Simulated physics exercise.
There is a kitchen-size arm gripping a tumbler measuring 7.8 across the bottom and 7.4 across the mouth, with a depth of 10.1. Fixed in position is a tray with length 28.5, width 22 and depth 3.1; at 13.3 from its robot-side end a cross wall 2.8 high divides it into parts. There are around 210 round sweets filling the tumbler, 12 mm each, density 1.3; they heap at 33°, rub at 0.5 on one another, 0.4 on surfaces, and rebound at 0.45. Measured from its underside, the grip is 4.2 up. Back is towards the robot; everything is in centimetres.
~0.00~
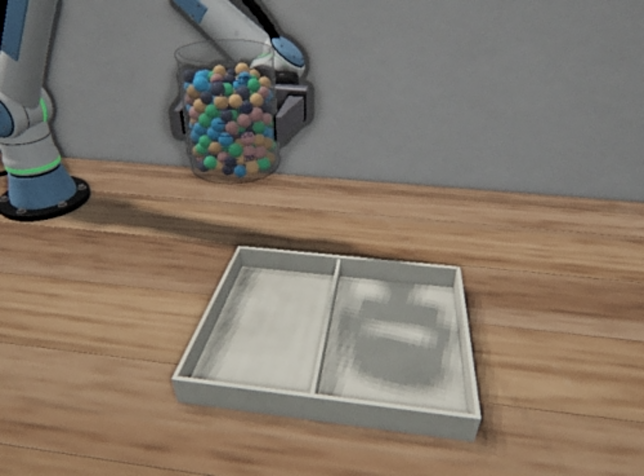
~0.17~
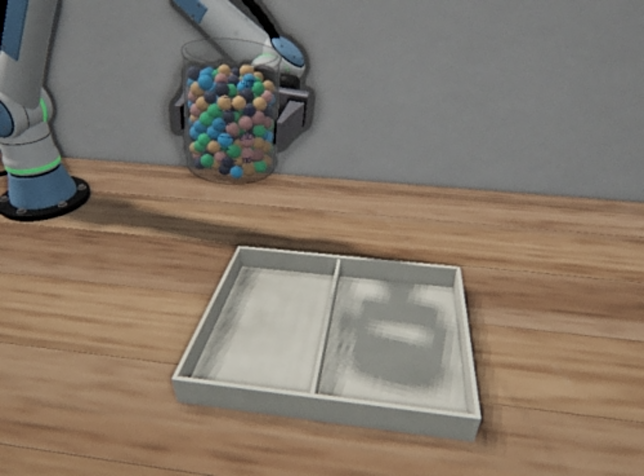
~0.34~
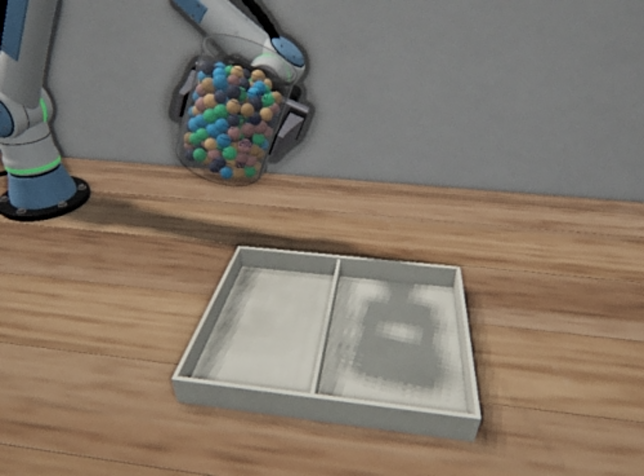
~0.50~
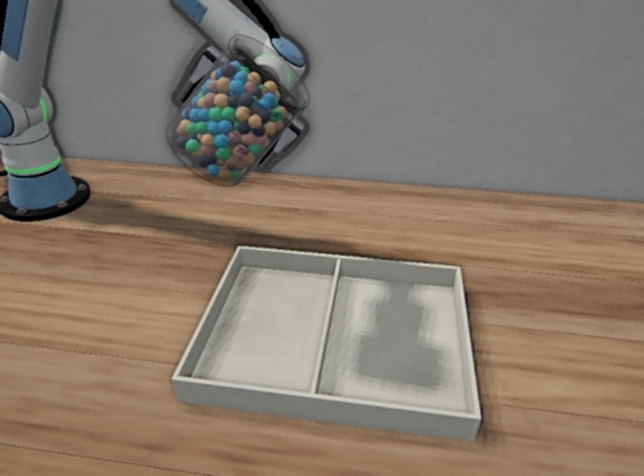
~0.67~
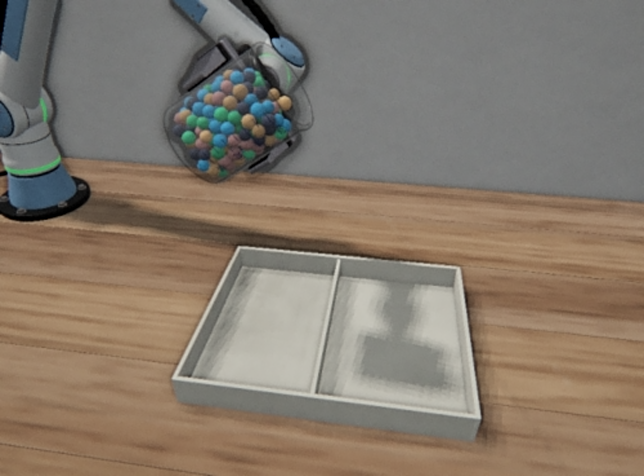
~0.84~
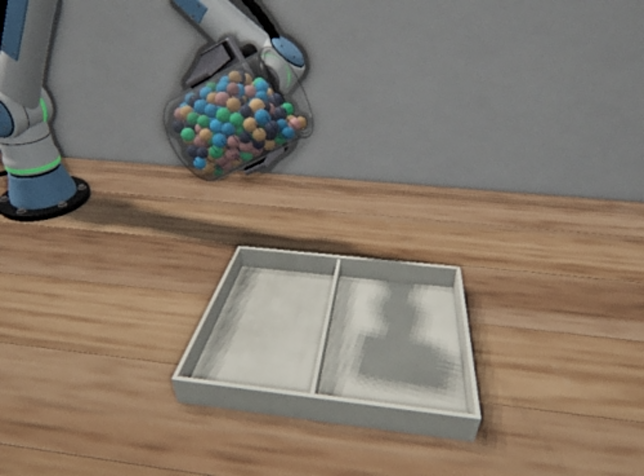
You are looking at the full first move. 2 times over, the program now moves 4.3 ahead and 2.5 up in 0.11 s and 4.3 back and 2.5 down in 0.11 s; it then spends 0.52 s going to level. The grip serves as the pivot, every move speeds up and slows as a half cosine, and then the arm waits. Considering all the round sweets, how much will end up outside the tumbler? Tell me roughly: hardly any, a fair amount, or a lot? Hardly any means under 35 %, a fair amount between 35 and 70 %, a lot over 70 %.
A fair amount.
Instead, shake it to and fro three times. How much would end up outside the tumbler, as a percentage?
Expected share: About 60 %.
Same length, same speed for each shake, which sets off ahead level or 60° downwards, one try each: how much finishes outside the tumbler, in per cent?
Near 30 and 5 percent respectively.
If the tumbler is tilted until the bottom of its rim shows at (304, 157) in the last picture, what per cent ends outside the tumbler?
I'd put it at roughly 85 %.
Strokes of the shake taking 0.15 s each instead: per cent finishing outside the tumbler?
In that case about 25 in a hundred.
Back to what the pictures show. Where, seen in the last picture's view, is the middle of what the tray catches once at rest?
Roughly at (402, 334) in the last picture.
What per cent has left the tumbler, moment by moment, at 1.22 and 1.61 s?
Roughly 30, then 50.
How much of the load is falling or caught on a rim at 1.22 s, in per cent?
Some 5 per cent.
After 1.22 s, tilted 61° forward, highest piece 30 above the table; 146 in the tumbler, 51 in the far-side part, 5 in the robot-side part, 11 in flight or on a rim.
After 1.61 s, tilted 18° forward, highest piece 29 above the table; 105 in the tumbler, 91 in the far-side part, 9 in the robot-side part, 6 on the table or floor, 2 in flight or on a rim.
After 2.00 s, level, highest piece 27 above the table; 105 in the tumbler, 92 in the far-side part, 9 in the robot-side part, 7 on the table or floor.
After 3.05 s, level, highest piece 27 above the table; 105 in the tumbler, 92 in the far-side part, 9 in the robot-side part, 7 on the table or floor.
At rest, 105 in the tumbler, 92 in the far-side part, 9 in the robot-side part, 7 on the table or floor. That is 51 % outside the tumbler.
